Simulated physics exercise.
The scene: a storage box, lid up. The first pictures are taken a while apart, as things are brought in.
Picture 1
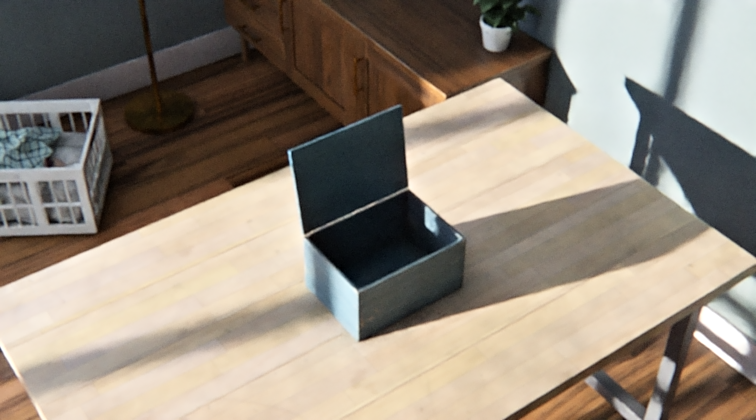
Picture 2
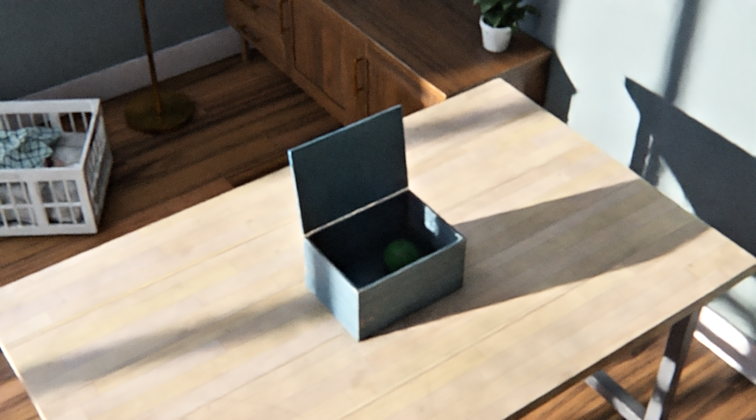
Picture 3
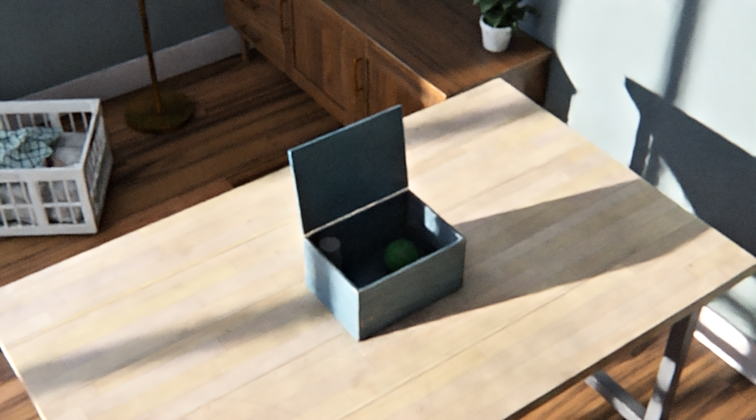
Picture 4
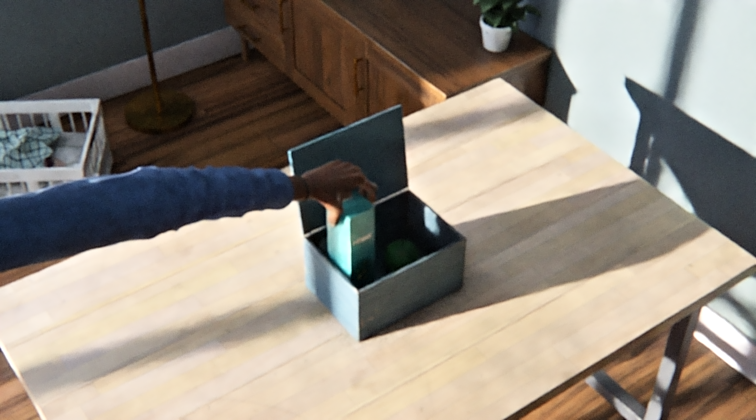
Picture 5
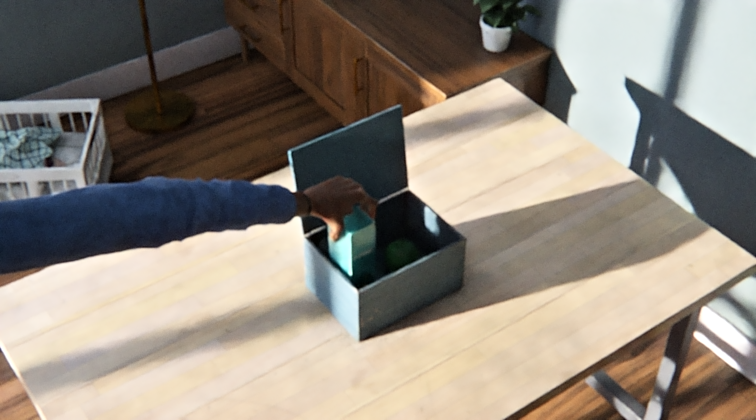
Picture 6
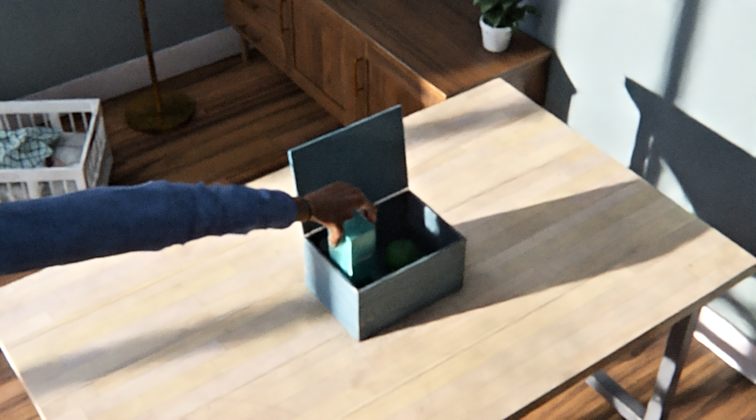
The clip shows an open, empty box on a wooden table; a green round object appears inside, then a small pale object, and then a hand reaching from the left lowers a turquoise carton into the box.
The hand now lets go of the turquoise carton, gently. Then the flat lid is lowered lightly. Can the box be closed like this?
Here the lid is held up.
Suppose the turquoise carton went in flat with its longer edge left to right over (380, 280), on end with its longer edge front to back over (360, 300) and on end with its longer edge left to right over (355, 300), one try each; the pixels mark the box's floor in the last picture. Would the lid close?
First, it shuts flat; second, it stays ajar; third, it will not close.
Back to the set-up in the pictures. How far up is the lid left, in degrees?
About 55°.
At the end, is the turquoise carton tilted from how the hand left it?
The turquoise carton keeps its pose.
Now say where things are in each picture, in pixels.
The last thing is not in view yet, in the first picture.
The last thing is not in view yet, in the second picture.
The last thing is not in view yet, in the third picture.
Still above its spot; turquoise carton (351, 246), in the fourth picture.
Still above its spot; turquoise carton (352, 261), in the fifth picture.
In place under the hand; turquoise carton (352, 265), in the sixth picture.
Then, 1.00 s after the last picture, lid starting down.
Then, 1.40 s after the last picture, lid 69° above the rim.
Then, 1.70 s after the last picture, lid 53° above the rim.
Then, 4.10 s after the last picture, turquoise carton resting near (352, 265).
At rest, lid 53° above the rim; all 3 in place. Seen from the same camera at the end, turquoise carton near (352, 265).
